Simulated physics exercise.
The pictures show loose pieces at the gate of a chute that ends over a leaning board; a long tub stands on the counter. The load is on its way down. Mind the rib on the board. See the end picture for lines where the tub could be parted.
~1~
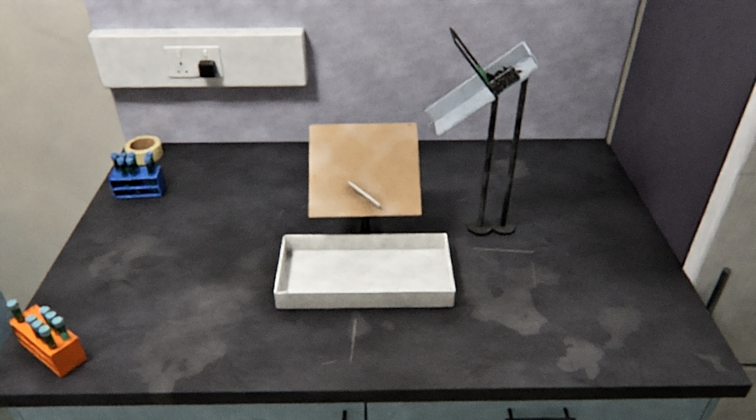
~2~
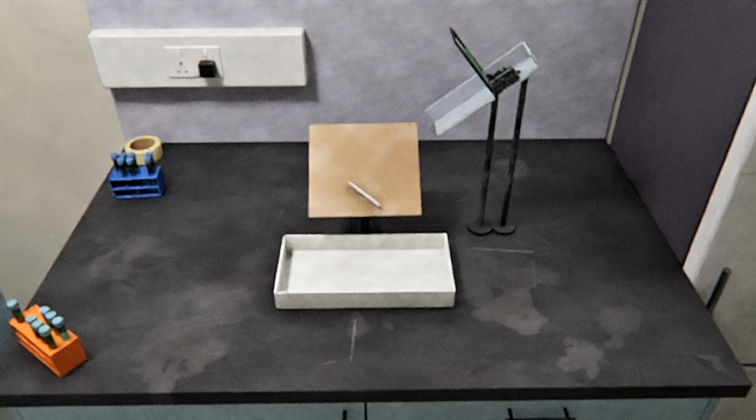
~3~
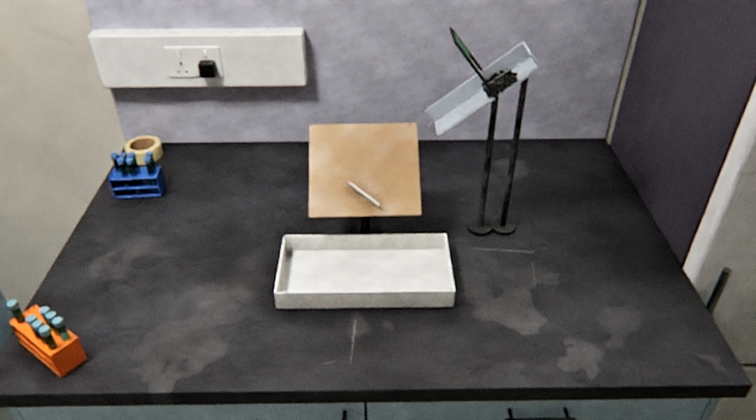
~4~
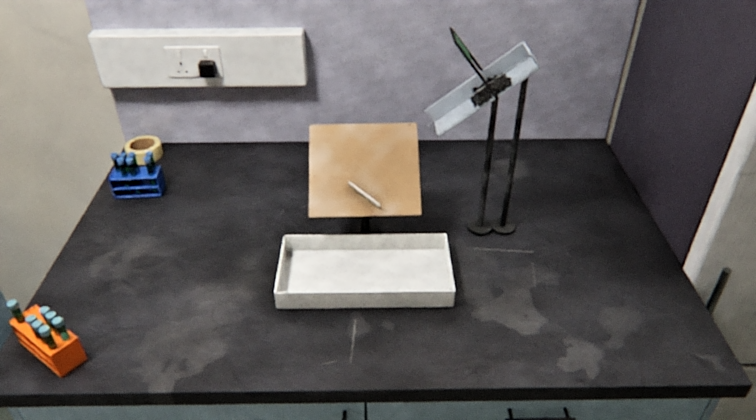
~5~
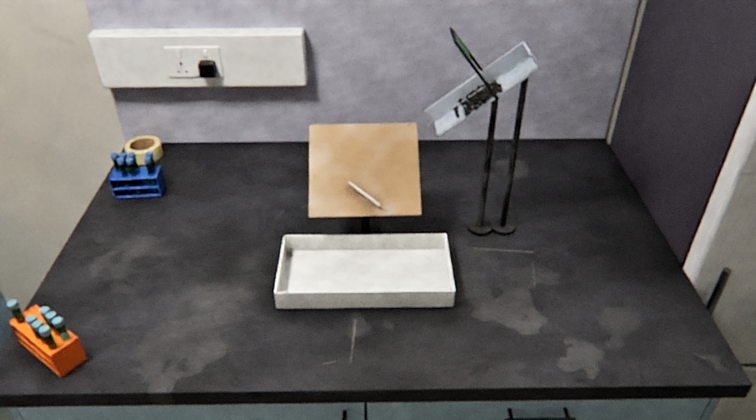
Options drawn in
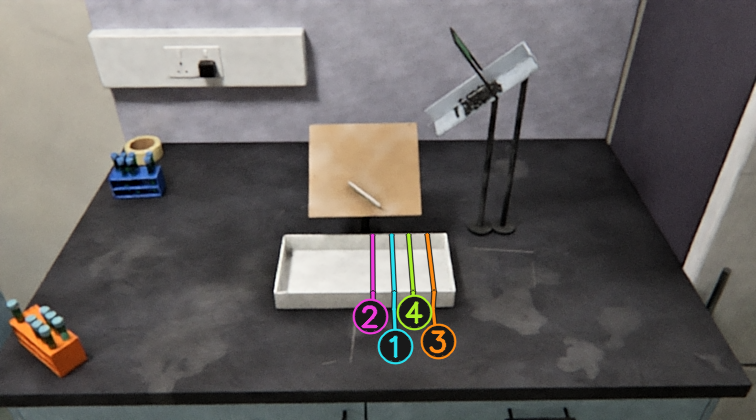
Black beans slide down a raised sloping chute above a leaning board and white tub.
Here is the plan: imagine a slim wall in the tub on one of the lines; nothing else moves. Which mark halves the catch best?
I would pick line 1.
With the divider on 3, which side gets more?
More lands on the left.
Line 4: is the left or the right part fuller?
The left side.
On the marked copy, line 1 crosses the front rim at (394, 291); line 2 crosses the front rim at (372, 291); line 3 crosses the front rim at (434, 291); line 4 crosses the front rim at (413, 291).
For line 1, of what is caught, close to two thirds on the left of the divider, close to a third on the right.
For line 2, of what is caught, only a few on the left of the divider, all but a few on the right.
For line 3, of what is caught, the whole lot on the left of the divider, none at all on the right.
For line 4, of what is caught, all but a few on the left of the divider, only a few on the right.
